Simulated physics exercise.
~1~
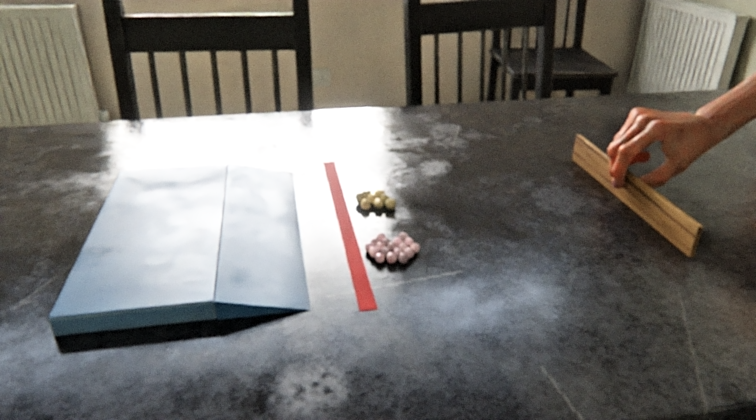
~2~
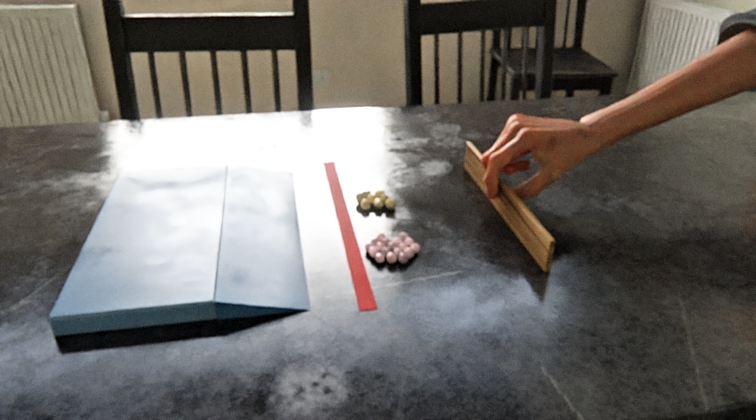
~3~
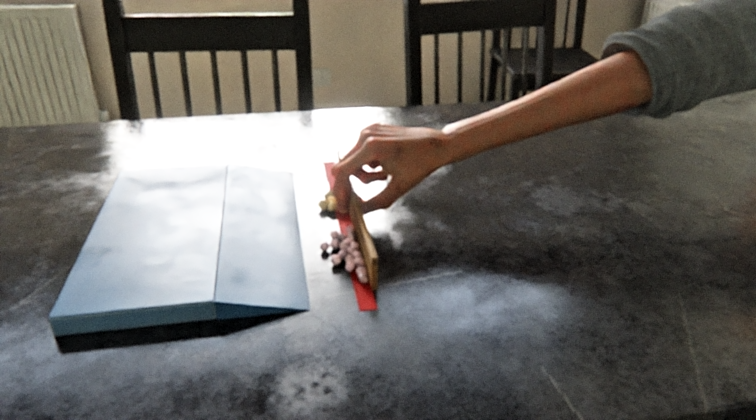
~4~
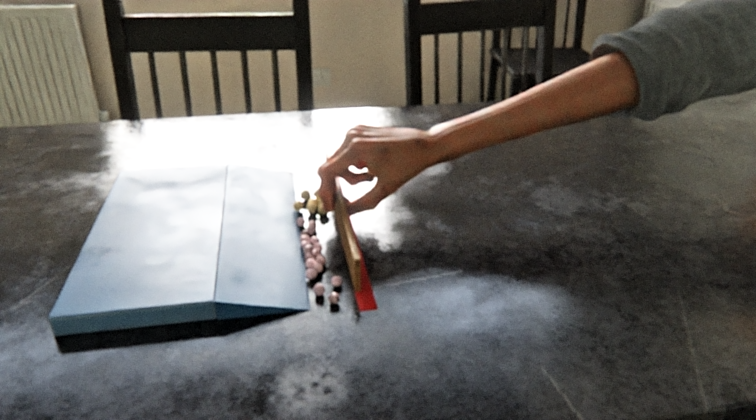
A hand holding a strip of wood upright moves in from the right across a dark, glossy table, seen from slightly above, with black chairs and radiators behind. To the left sits a pale blue ramp, and beside it a line of red tape, with a small greenish-gold batch of beads at the back and a pink batch in front. The strip slides left towards the beads, then sweeps both batches over the tape. It stops at the tape, and the beads lie scattered at the foot of the ramp, with neither batch over the top.
